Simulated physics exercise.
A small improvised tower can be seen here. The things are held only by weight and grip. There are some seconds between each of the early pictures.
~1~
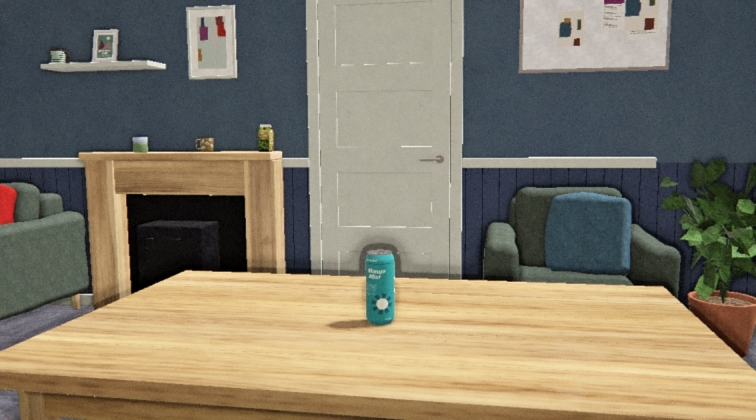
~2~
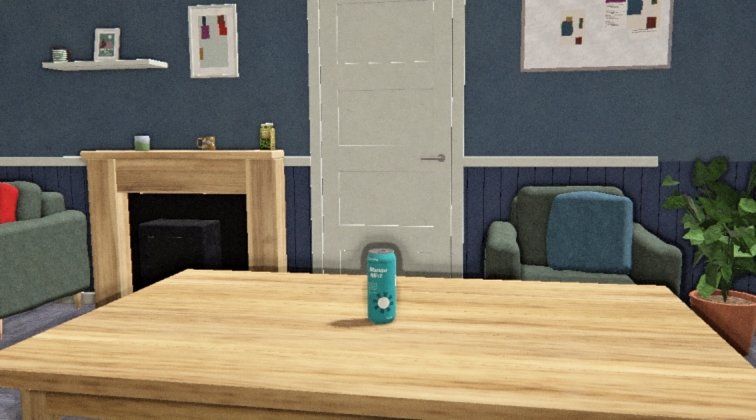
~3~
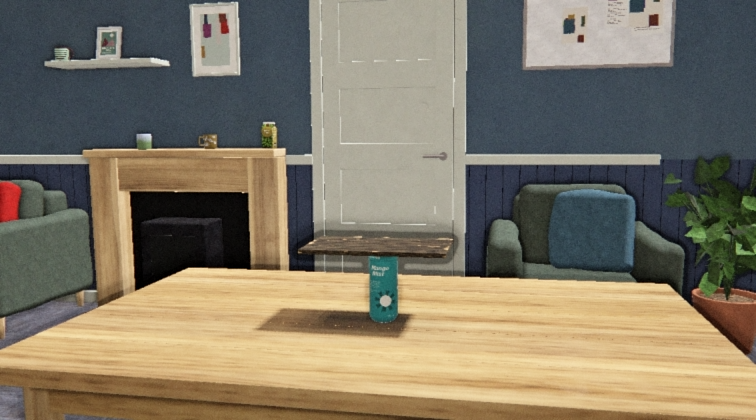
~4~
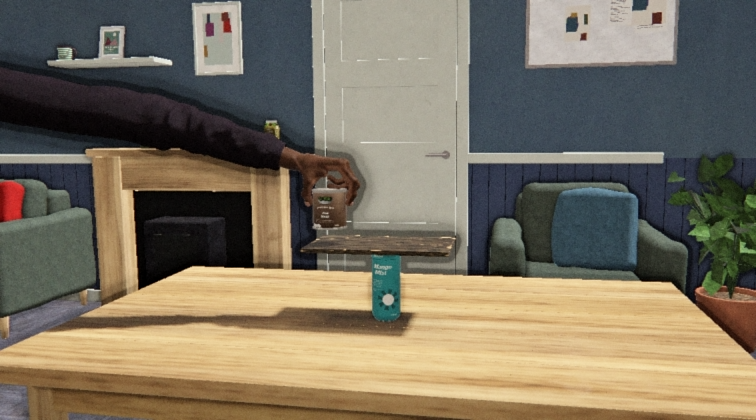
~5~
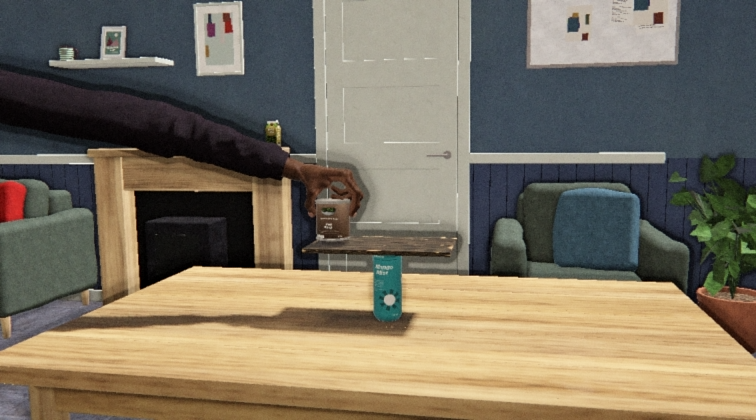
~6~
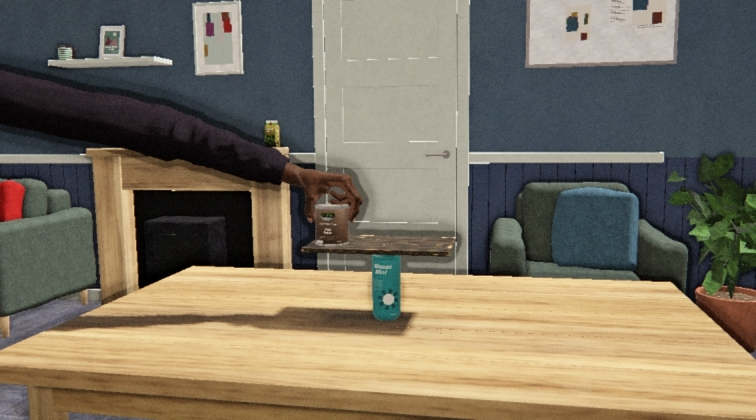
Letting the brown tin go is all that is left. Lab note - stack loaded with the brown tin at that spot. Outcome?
Looks to me like it is not stable after that.
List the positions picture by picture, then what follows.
In the first frame, the last thing is not in view yet.
In the second frame, the last thing is not in view yet.
In the third frame, the last thing is not in view yet; black board (379, 246).
The fourth frame shows on its way; brown tin (330, 208); black board (381, 245).
The fifth frame shows on its way; brown tin (333, 219); black board (383, 245).
The sixth frame shows in place under the hand; brown tin (332, 224); black board (382, 245).
Then, 0.50 s past the last view, brown tin now fallen; black board rocked 43° from its first pose.
Then, 0.60 s past the last view, black board now fallen.
Then, 0.80 s past the last view, turquoise can rocked 3° from its first pose.
Then, 1.00 s past the last view, things are still on the move.
Finally, fallen, brown tin and black board; turquoise can still in place. The stack loses its balance.
